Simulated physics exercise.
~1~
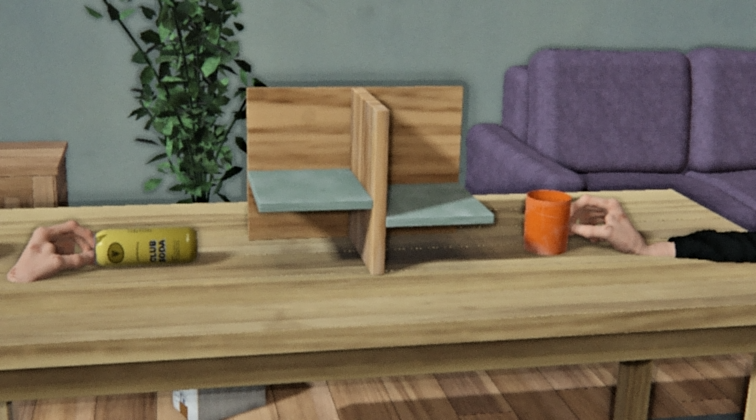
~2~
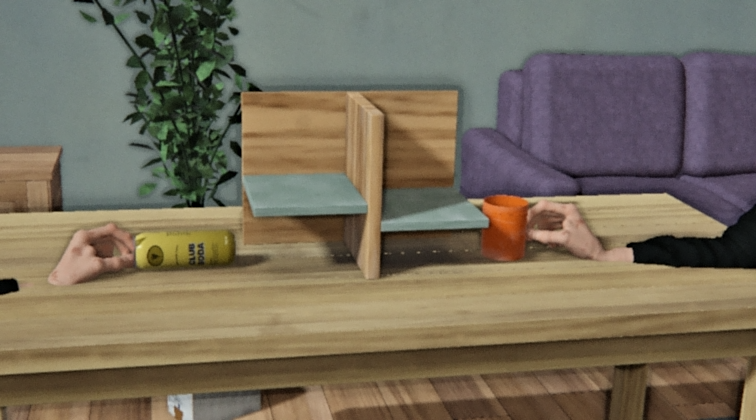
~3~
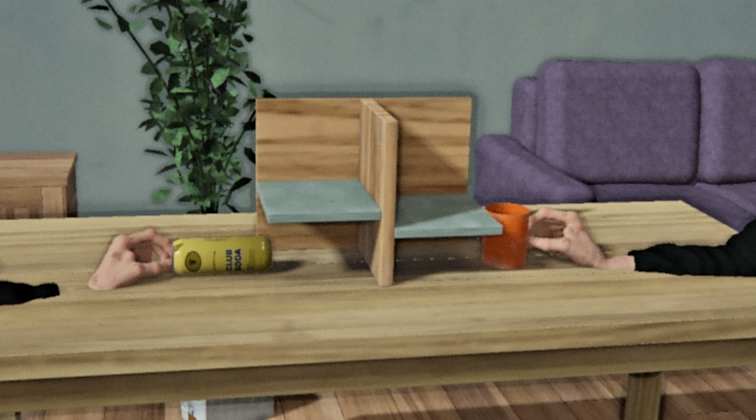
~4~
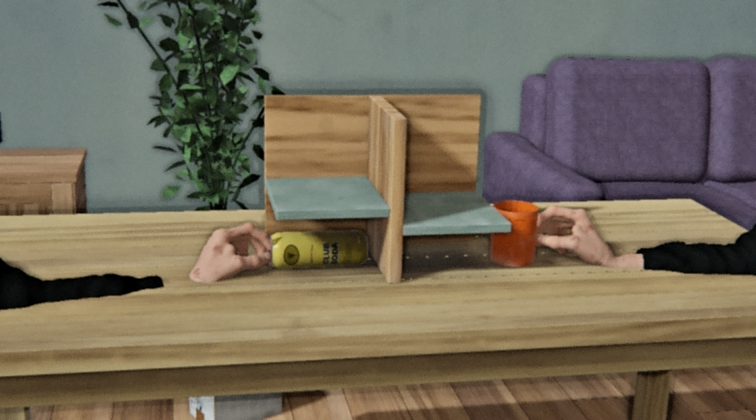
Yellow can on its side being pushed right by a hand, sliding under a low shelf, while a hand-pushed orange beaker stops at the opposite shelf's edge.
